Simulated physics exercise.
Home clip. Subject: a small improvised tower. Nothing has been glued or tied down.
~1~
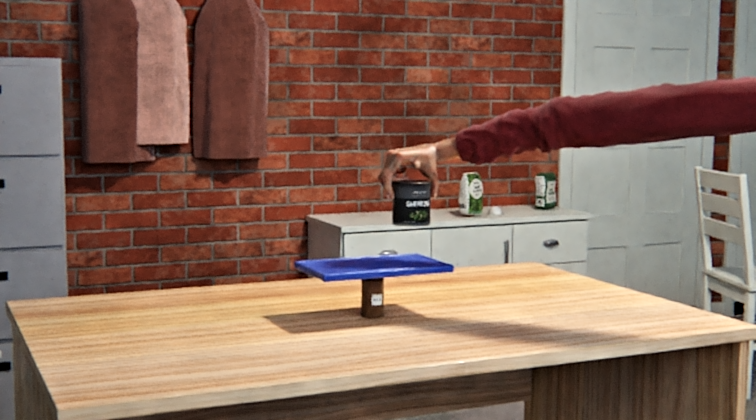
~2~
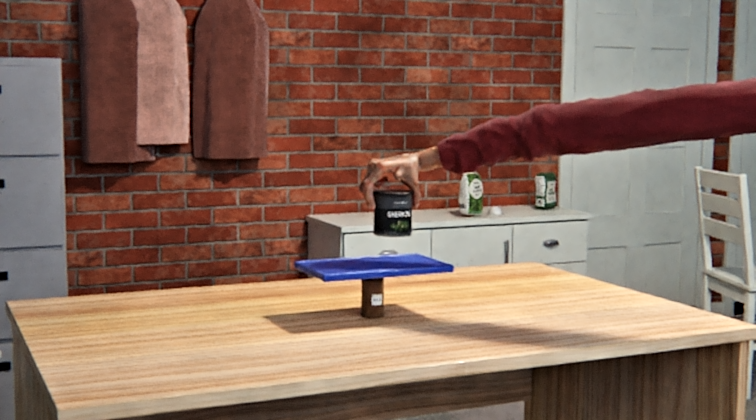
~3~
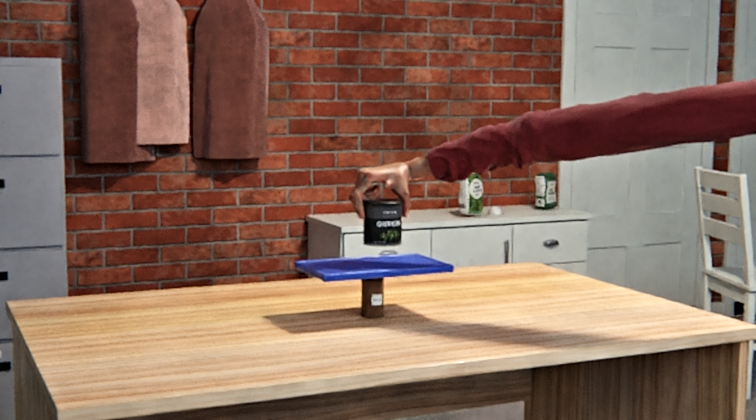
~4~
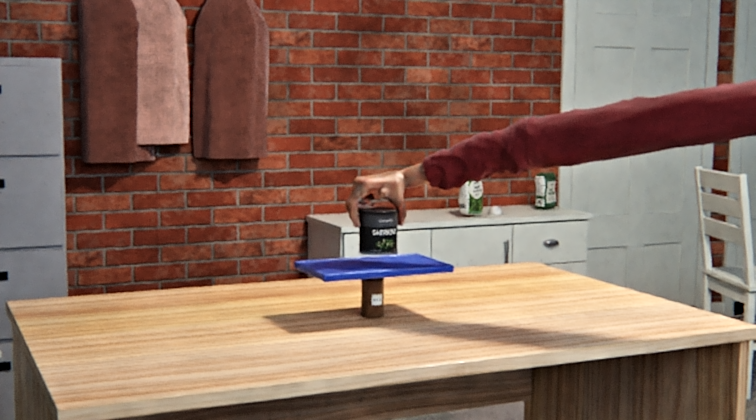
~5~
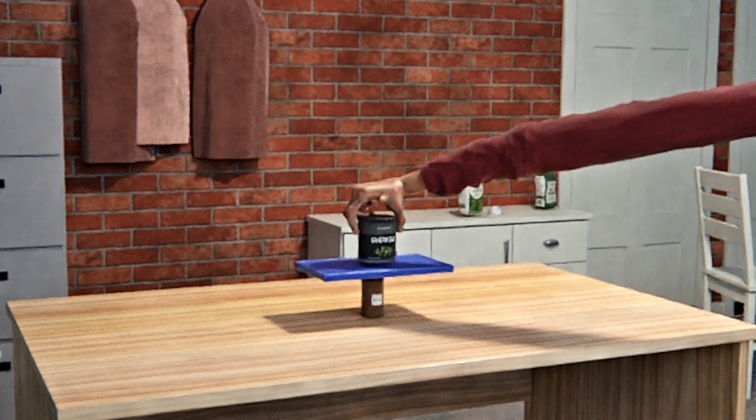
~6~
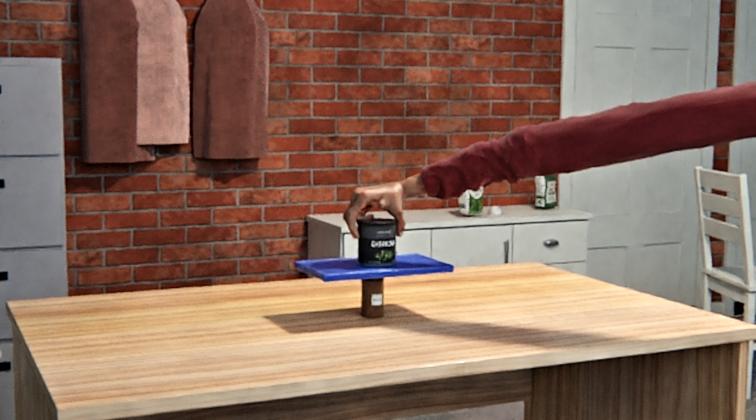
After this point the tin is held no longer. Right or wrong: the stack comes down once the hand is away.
Wrong, it stays balanced.
Then, 0.40 s after the last picture, nothing has stirred.
Then, 1.00 s after the last picture, black tin resting near (377, 243).
At rest, all 3 in place. Seen from the same camera at the end, black tin near (377, 243). The stack holds.
